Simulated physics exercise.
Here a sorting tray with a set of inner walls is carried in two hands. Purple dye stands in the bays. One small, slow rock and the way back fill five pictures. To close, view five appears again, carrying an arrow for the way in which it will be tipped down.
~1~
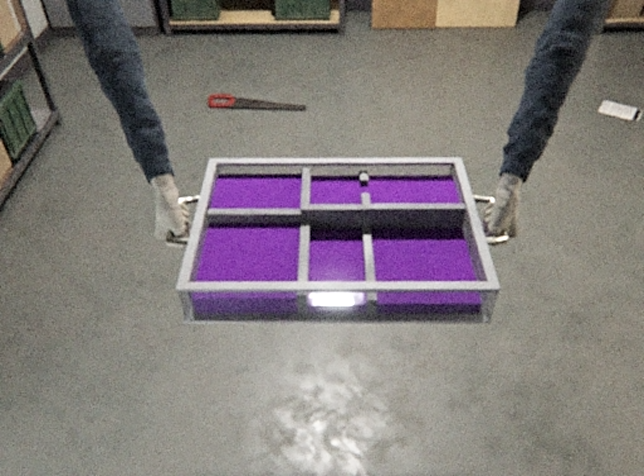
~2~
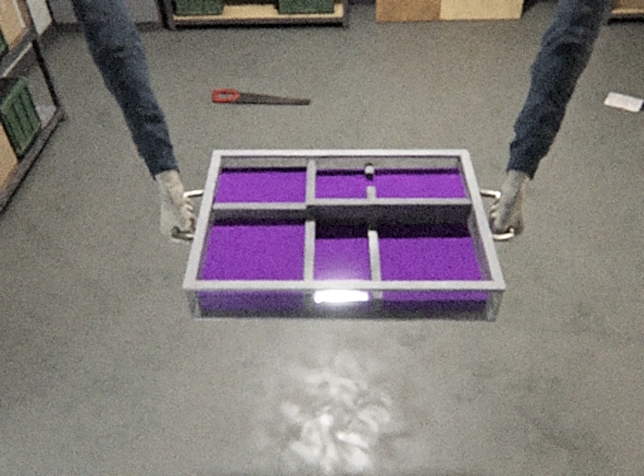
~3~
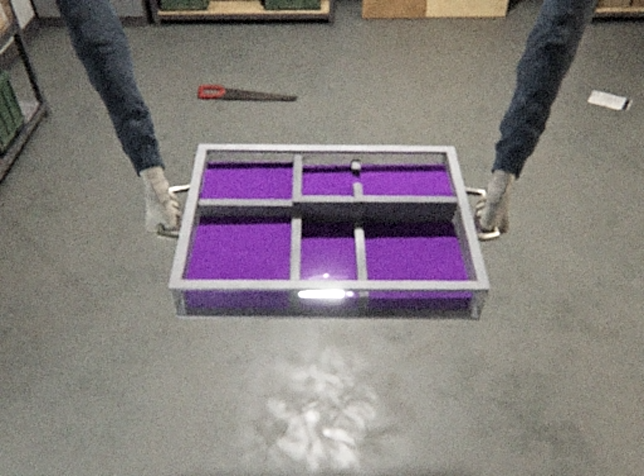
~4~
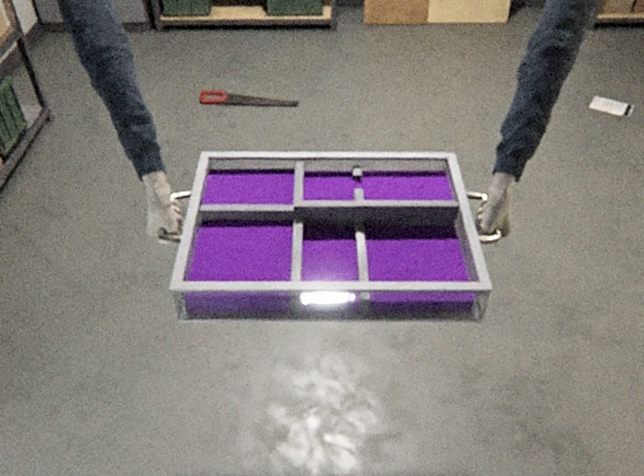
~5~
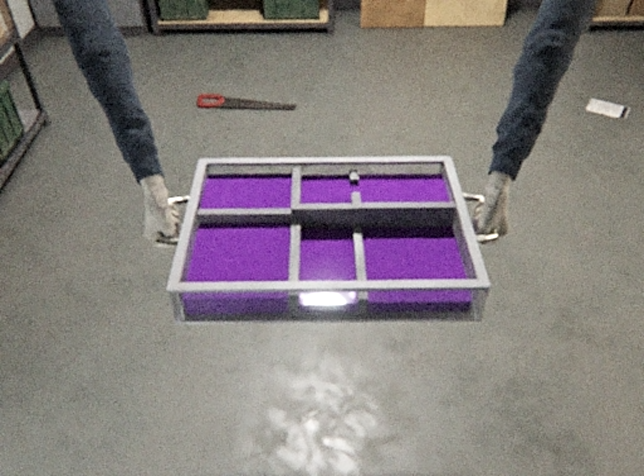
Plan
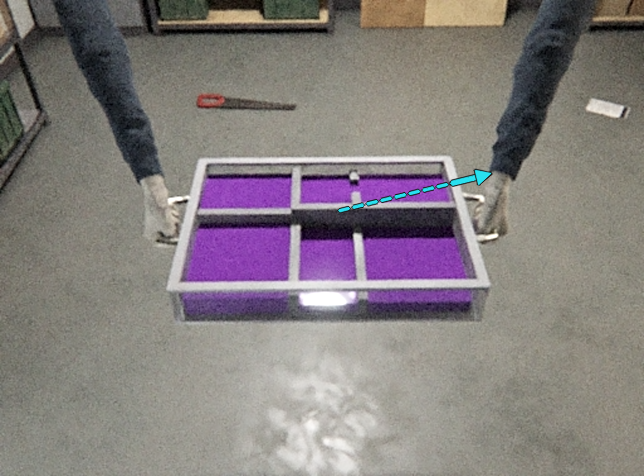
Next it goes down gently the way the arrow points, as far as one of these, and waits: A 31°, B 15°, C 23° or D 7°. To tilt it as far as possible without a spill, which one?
D is the one.
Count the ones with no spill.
One of them.
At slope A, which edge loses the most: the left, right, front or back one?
Over the right one.
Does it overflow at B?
Yes, that goes wrong.
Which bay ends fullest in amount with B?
It is the front right one.
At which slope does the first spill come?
B it is.
The arrow ends at (485, 175).
If A is chosen, about 66 % goes over the rim.
If B is chosen, about 8 % goes over the rim.
If C is chosen, about 43 % goes over the rim.
If D is chosen, nothing spills; the back right bay holds the most.
